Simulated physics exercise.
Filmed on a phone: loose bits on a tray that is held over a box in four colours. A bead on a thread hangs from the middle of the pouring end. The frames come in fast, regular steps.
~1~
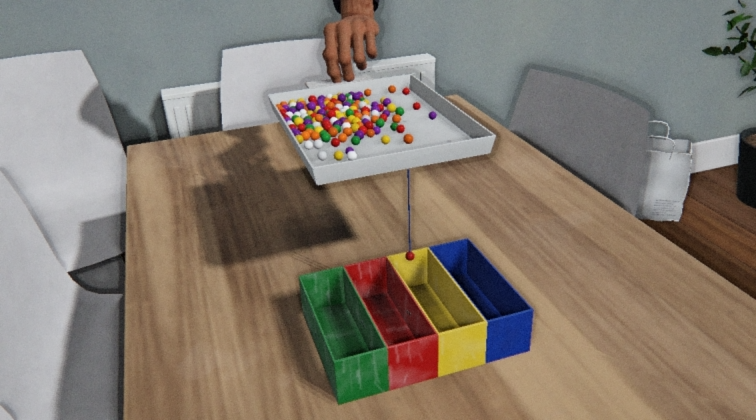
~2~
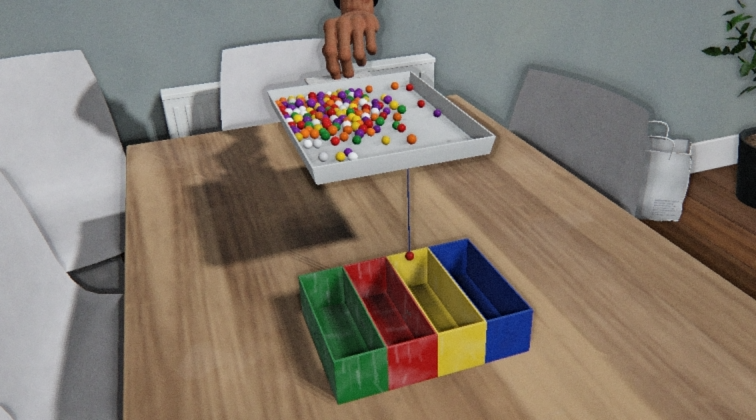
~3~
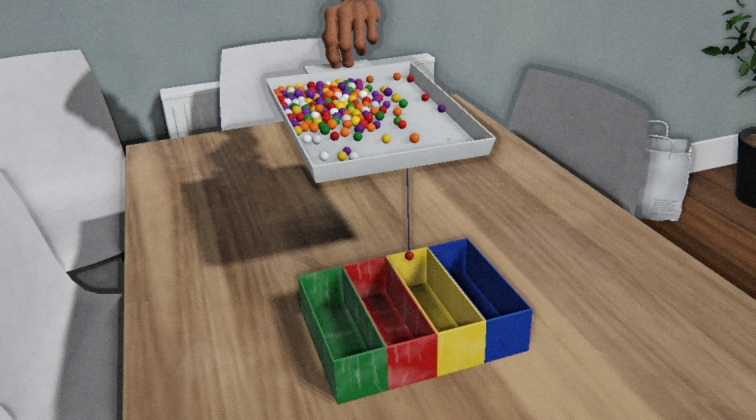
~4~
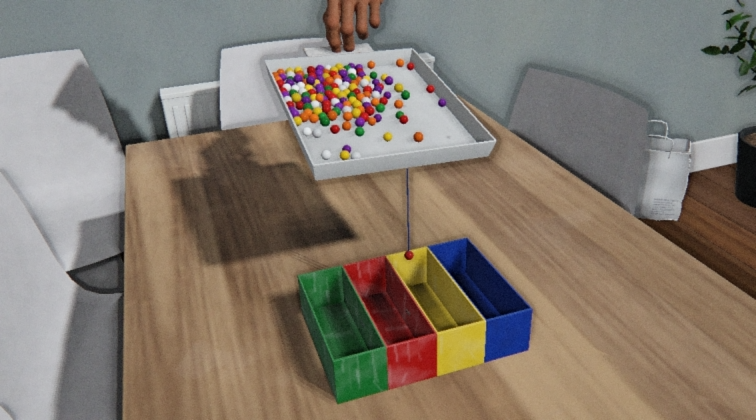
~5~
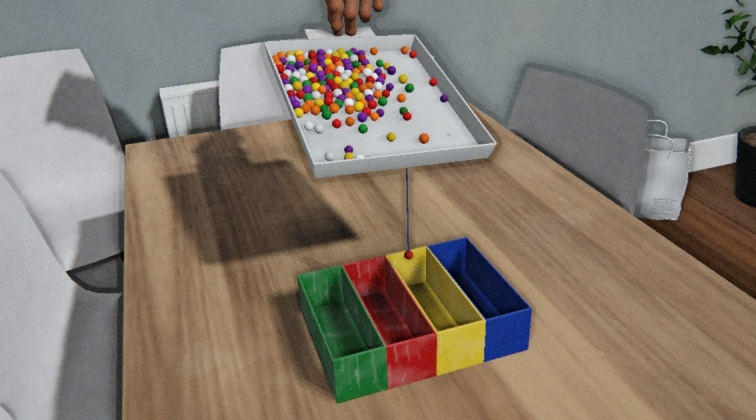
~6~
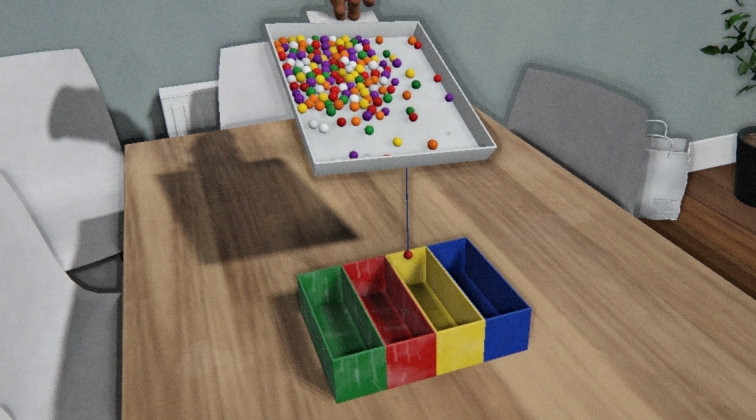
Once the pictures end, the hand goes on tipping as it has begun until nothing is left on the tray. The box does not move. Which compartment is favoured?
The blue cell gets the most.
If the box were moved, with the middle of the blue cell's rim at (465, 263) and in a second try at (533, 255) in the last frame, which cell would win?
First blue, then that yellow cell.
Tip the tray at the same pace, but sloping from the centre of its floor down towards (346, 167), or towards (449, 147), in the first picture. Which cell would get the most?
The first try: The green one. The second: The blue cell.
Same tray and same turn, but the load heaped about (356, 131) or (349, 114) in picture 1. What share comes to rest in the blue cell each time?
First some 30, then 40 per cent.
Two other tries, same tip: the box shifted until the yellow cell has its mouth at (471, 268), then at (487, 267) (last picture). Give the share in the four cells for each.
In turn 90 and 90 in a hundred.
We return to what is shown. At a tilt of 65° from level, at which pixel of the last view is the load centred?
Close to (450, 159).
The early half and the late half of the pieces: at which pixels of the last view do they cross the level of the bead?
First near (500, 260), later near (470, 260).
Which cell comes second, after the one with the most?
Next in line is the yellow one.
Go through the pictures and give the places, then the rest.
Corners of the pouring end at (316, 166) and (491, 135), level; middle of the load at (337, 115), round plastic beads; bead on its thread at (410, 256); green cell at (362, 372); red cell at (413, 358); yellow cell at (462, 345); blue cell at (509, 332), in the first frame.
Corners of the pouring end at (316, 166) and (490, 136), level; middle of the load at (337, 112), a small part on the move, in the second frame.
Corners of the pouring end at (316, 164) and (491, 137), tipped barely, lowest at the right corner; middle of the load at (336, 104), a small part on the move, in the third frame.
Corners of the pouring end at (316, 163) and (491, 139), tipped a little, lowest at the right corner; middle of the load at (336, 92), a small part on the move, in the fourth frame.
Corners of the pouring end at (317, 161) and (492, 142), tipped clearly, lowest at the right corner; middle of the load at (338, 81), about a third on the move, in the fifth frame.
Corners of the pouring end at (318, 160) and (492, 145), tipped clearly, lowest at the right corner; middle of the load at (342, 73), nearly all on the move; green cell at (360, 371); red cell at (411, 357); yellow cell at (460, 344); blue cell at (507, 331), in the sixth frame.
Soon after the last picture, tray tipped steeply; about two thirds on the tray; a stray few in the blue cell; a stray few in the yellow cell; a stray few in the red cell; about a quarter falling or outside the box.
A little later, tray tipped past a quarter turn; about a quarter on the tray; about a quarter in the blue cell; a small part in the yellow cell; a stray few in the green cell; a stray few in the red cell; about half falling or outside the box.
Later still, tray tipped past a quarter turn; about a third in the blue cell; about a quarter in the yellow cell; a stray few in the red cell; a stray few in the green cell; about a third falling or outside the box.
By the end, tray tipped past a quarter turn; about a third in the blue cell; about a quarter in the yellow cell; a stray few in the red cell; a stray few in the green cell; about a third outside the box.
